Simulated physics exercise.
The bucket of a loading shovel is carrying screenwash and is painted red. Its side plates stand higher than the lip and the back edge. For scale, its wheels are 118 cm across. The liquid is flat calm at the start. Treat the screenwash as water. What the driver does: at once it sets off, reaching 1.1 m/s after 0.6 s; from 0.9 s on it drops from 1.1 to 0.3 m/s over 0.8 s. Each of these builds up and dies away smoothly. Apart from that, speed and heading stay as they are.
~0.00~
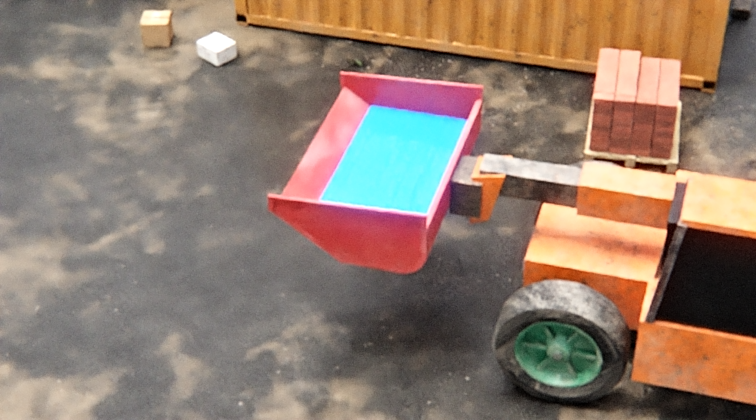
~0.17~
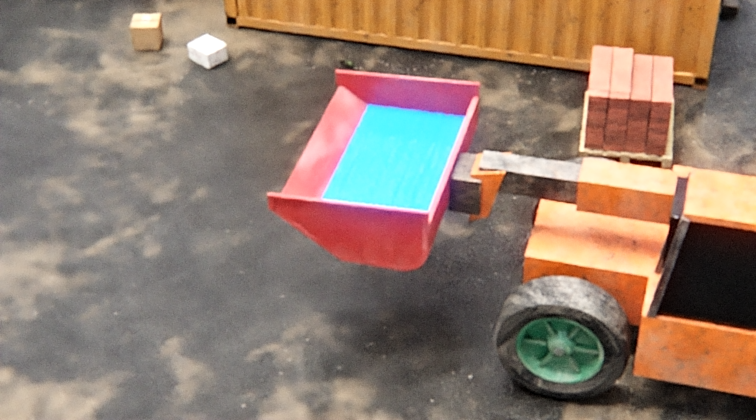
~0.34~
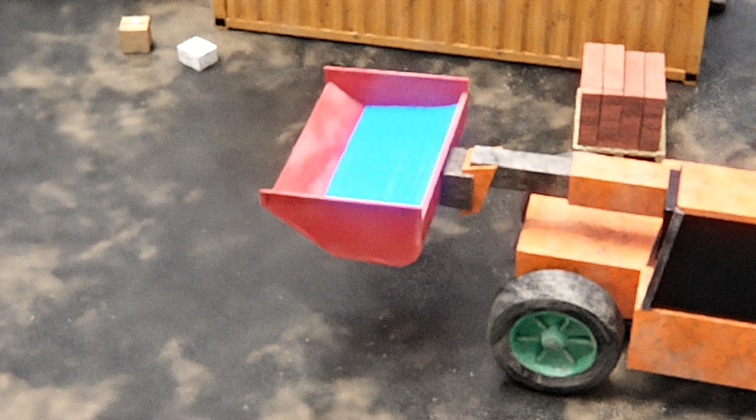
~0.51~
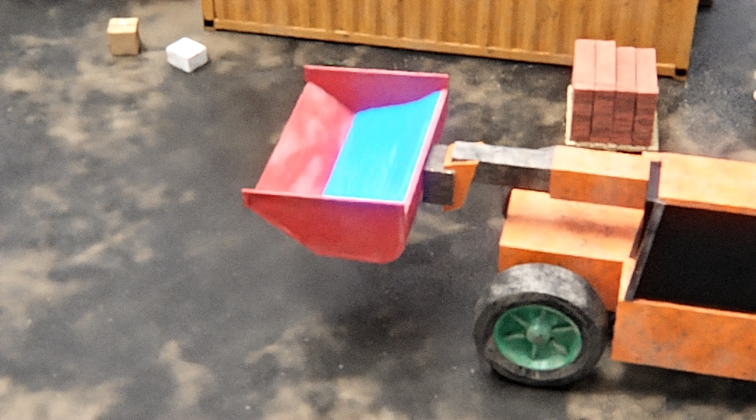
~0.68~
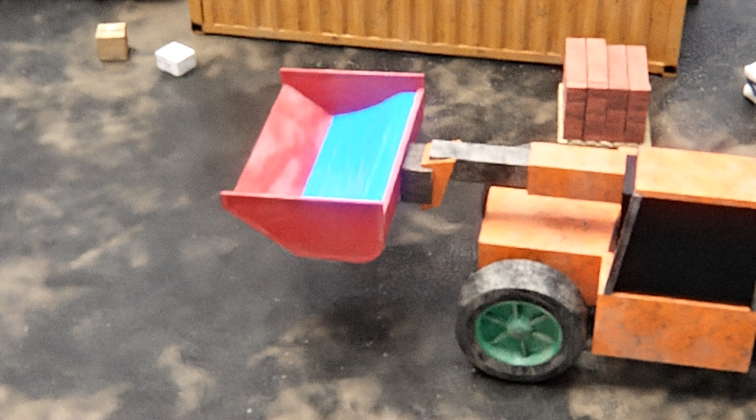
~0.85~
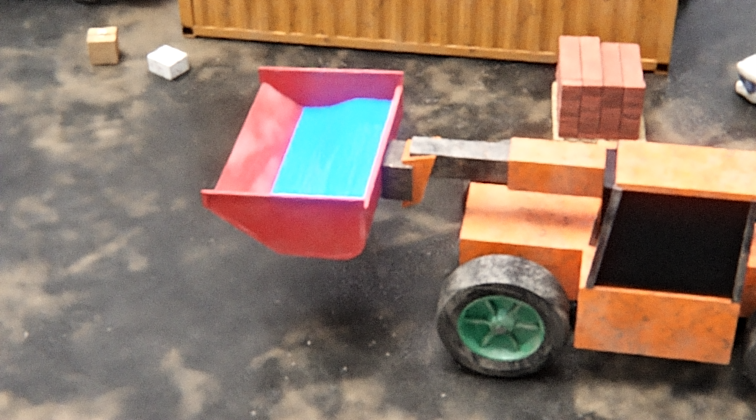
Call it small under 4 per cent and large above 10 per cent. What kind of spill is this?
A large spill.
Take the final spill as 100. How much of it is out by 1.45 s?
About 50 per cent.
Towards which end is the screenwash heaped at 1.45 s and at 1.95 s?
At the front, then the front.
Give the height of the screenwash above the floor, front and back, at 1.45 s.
About 24 cm in front and 8 cm behind.
By 1.45 s the surface stands 8 cm at the back and 25 cm at the front; 8 per cent is out, over the front.
By 1.95 s the surface stands 13 cm at the back and 23 cm at the front; 14 per cent is out, over the front.
By 2.50 s the surface stands 37 cm at the back and 6 cm at the front; 14 per cent is out, over the front.
By 4.59 s 19 per cent is out, over the front, 80 of 431 litres.
